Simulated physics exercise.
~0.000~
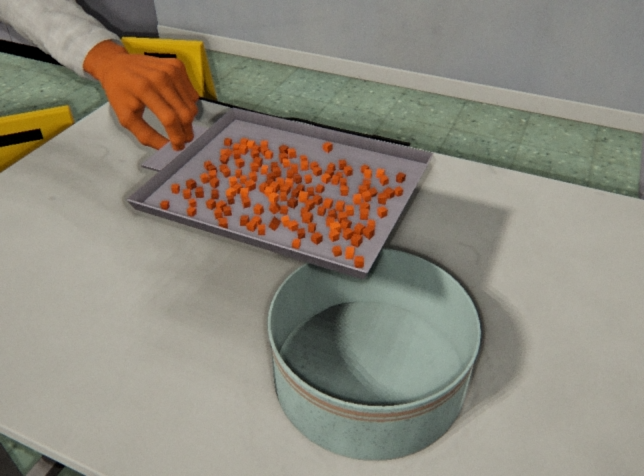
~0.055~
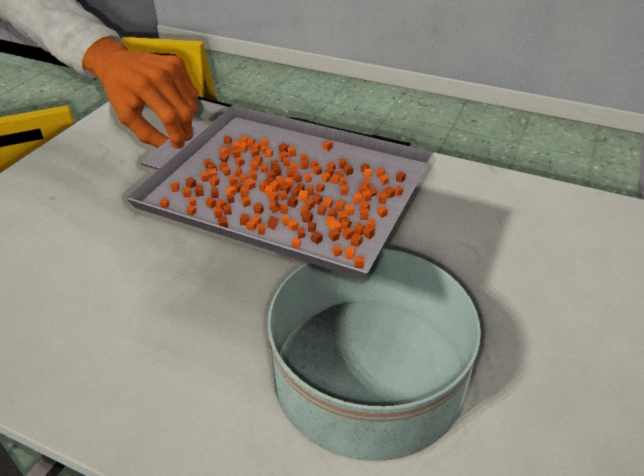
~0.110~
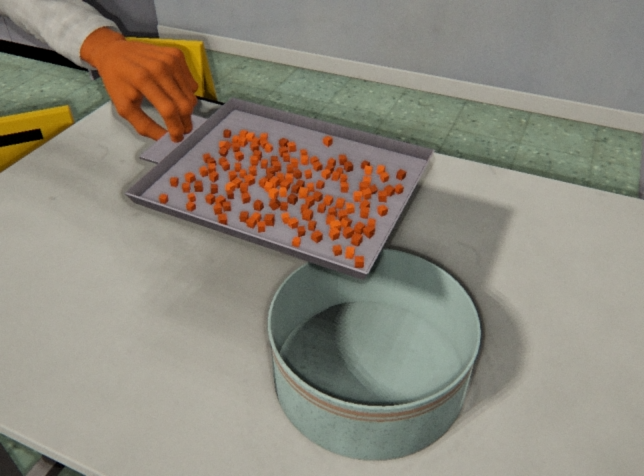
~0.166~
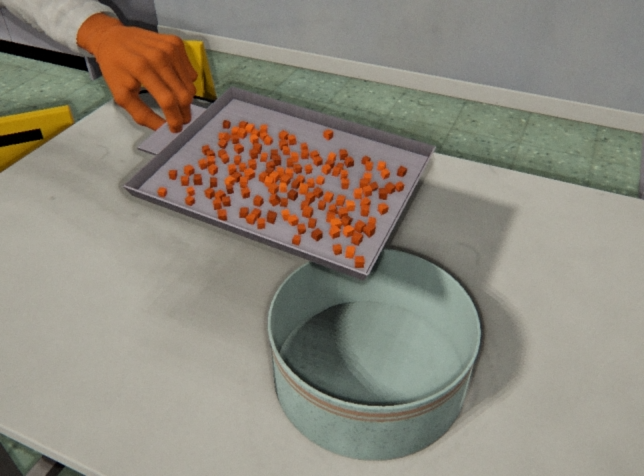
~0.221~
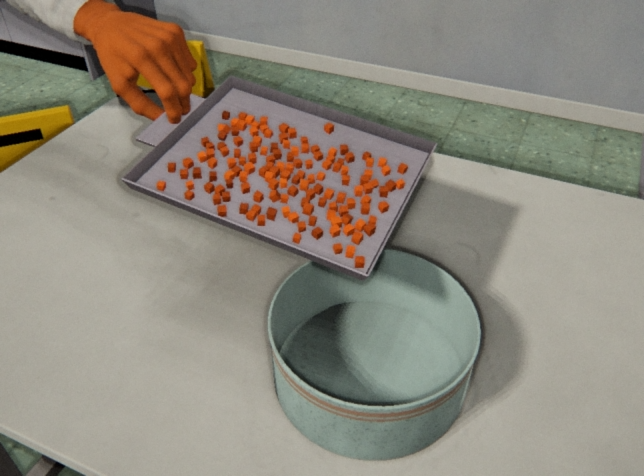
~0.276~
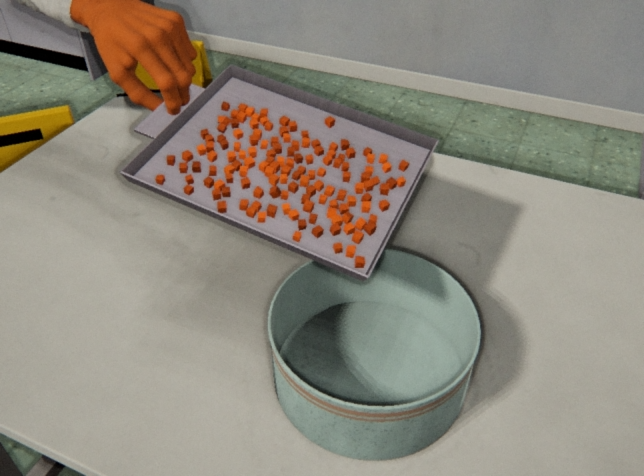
A hand slightly raises the left end of a tray of orange cubes beside a pot.
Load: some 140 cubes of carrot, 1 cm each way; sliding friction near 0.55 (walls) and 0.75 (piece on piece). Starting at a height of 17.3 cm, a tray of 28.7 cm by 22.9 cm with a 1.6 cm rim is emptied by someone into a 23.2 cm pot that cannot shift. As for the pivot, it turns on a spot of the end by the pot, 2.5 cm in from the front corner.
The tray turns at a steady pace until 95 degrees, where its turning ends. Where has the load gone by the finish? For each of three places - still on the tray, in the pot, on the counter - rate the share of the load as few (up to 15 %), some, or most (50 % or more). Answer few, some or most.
Tray: Few; pot: Most; counter: Few.
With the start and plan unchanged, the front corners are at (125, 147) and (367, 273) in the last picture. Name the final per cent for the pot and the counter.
You'd end with pot at 95 and counter at 5.
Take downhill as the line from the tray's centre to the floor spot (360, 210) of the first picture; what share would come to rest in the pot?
Some 70 per cent.
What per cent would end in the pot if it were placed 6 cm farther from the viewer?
In that case about 80 percent would end up there.
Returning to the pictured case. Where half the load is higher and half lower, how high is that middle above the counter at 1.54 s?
Roughly 20 cm above the counter.
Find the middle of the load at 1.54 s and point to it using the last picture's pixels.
My estimate is roughly (377, 260).
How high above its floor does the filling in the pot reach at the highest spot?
Height: Approx. 2.0 cm.
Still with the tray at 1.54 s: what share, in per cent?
It's roughly 60 percent.
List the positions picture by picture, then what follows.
Tray tilt 0 degrees, front corners at (133, 198) and (364, 268); middle of the pieces at (285, 190); pot at (373, 317), in the first picture.
Tray tilt 1 degrees, front corners at (133, 197) and (364, 268); middle of the pieces at (285, 189), in the second picture.
Tray tilt 3 degrees, front corners at (131, 192) and (364, 269); middle of the pieces at (285, 185), in the third picture.
Tray tilt 5 degrees, front corners at (130, 184) and (365, 269), lowest corner right front; middle of the pieces at (285, 180), in the fourth picture.
Tray tilt 8 degrees, front corners at (128, 177) and (365, 270), lowest corner right front; middle of the pieces at (285, 176), in the fifth picture.
Tray tilt 11 degrees, front corners at (127, 171) and (365, 271), lowest corner right front; middle of the pieces at (286, 171); pot at (373, 317). Its pace works out near 50 degrees a second, in the sixth picture.
After 1.03 s, tilt 50 degrees; the tray holds 100 %, the pot 0 %.
After 1.54 s, tilt 76 degrees; the tray holds 60 %, the pot 35 %.
Then, at 2.11 s, tilt 95 degrees; the tray holds 0 %, the pot 95 %.
By 2.8 s all is still; tray 0 %, pot 100 %, counter 0 %.
